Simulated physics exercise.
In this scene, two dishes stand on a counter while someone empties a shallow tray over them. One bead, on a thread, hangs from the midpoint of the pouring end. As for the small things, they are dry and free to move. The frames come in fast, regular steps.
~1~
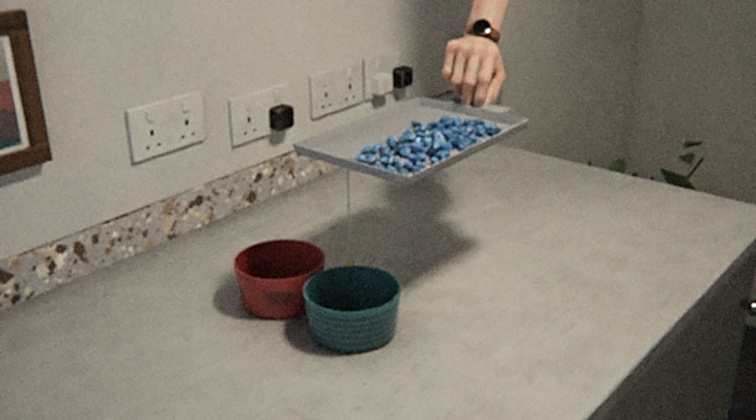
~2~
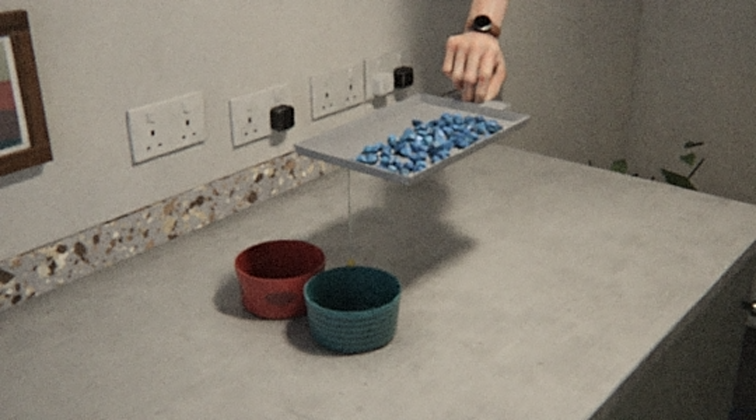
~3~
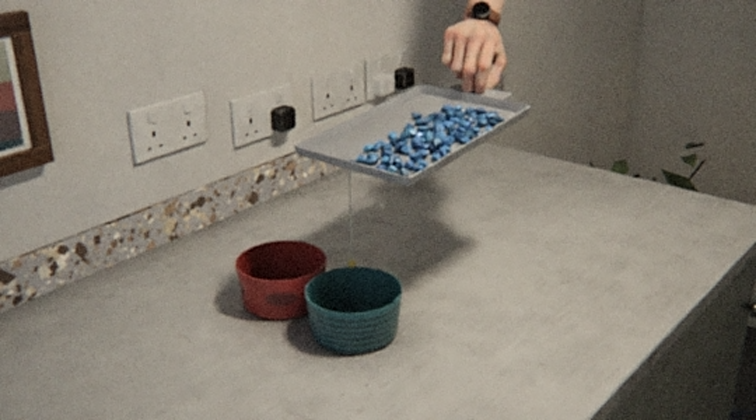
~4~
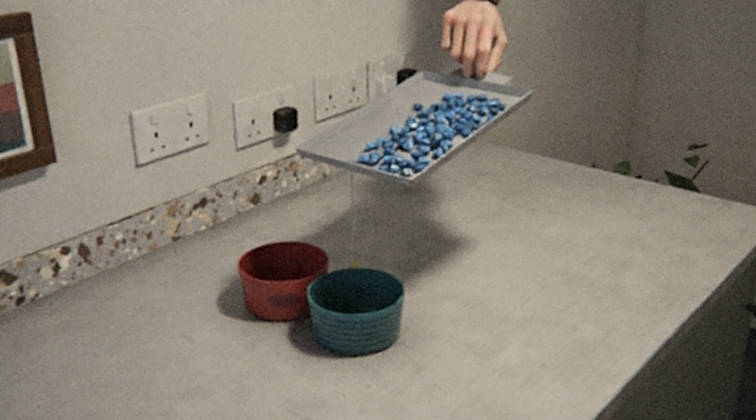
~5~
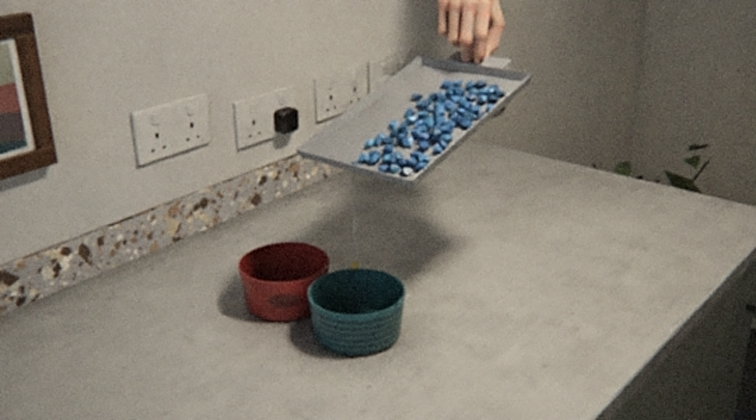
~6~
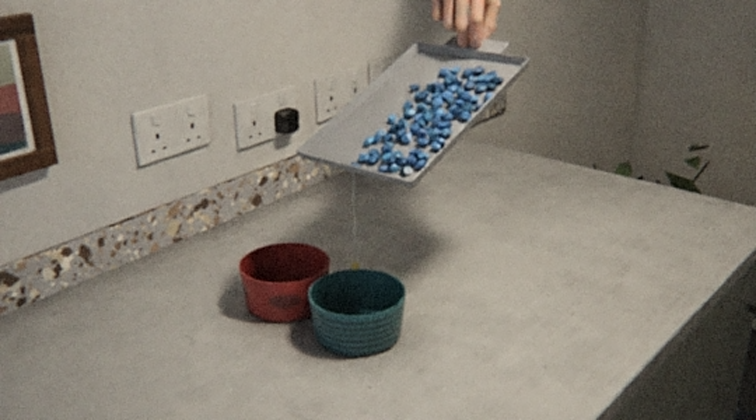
We see a hand holding a shallow grey tray of small blue stones above a red dish and a teal dish on a counter, then gradually raising its handle end so the tray tilts more steeply toward its lower edge.
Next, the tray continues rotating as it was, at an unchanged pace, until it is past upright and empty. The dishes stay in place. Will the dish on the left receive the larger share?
It pours more generously into the right dish, it seems.
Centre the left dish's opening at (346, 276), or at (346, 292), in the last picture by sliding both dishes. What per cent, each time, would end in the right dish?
First position: Some 10 %; second position: Some 10 %.
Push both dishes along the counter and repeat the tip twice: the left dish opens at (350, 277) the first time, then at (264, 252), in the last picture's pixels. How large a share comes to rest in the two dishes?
Roughly 30 per cent, then roughly 40 per cent.
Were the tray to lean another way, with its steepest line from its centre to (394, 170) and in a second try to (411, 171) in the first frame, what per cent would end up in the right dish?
For the first aim it is 40 in a hundred, for the second 40 in a hundred.
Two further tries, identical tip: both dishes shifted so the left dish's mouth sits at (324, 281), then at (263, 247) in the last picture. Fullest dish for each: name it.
First try: The leftmost dish; second try: The rightmost dish.
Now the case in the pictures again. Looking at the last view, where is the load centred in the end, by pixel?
(339, 326).
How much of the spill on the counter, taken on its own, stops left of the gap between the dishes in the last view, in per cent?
Close to 70 %.
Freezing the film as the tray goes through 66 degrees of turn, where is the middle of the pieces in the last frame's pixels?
Mark it at roughly (361, 161) in the final frame.
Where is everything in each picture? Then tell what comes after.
Corners of the pouring end (297, 144) and (408, 175), level; middle of the load (439, 142), aquarium stones; left dish (248, 292); right dish (320, 325); bead on its thread (350, 263), in the first picture.
Corners of the pouring end (298, 144) and (409, 175), level; middle of the load (439, 141), in the second picture.
Corners of the pouring end (298, 145) and (409, 176), tipped barely, level across its low end; middle of the load (440, 136), in the third picture.
Corners of the pouring end (300, 147) and (411, 177), tipped a little, level across its low end; middle of the load (442, 129), in the fourth picture.
Corners of the pouring end (300, 148) and (411, 178), tipped clearly, level across its low end; middle of the load (441, 121), in the fifth picture.
Corners of the pouring end (300, 150) and (410, 179), tipped clearly, level across its low end; middle of the load (439, 114); left dish (253, 296); right dish (325, 328), in the sixth picture.
Just after the last frame, tray tipped steeply; the larger part on the tray; about a tenth in the air.
A moment on, tray tipped past a quarter turn; about a tenth on the tray; roughly a third in the right dish; about a tenth in the left dish; roughly a quarter outside both; roughly a quarter in the air.
Further on, tray tipped past a quarter turn; roughly half in the right dish; roughly a quarter in the left dish; roughly a quarter outside both.
When it is over, tray tipped past a quarter turn; roughly half in the right dish; roughly a quarter in the left dish; roughly a quarter outside both.
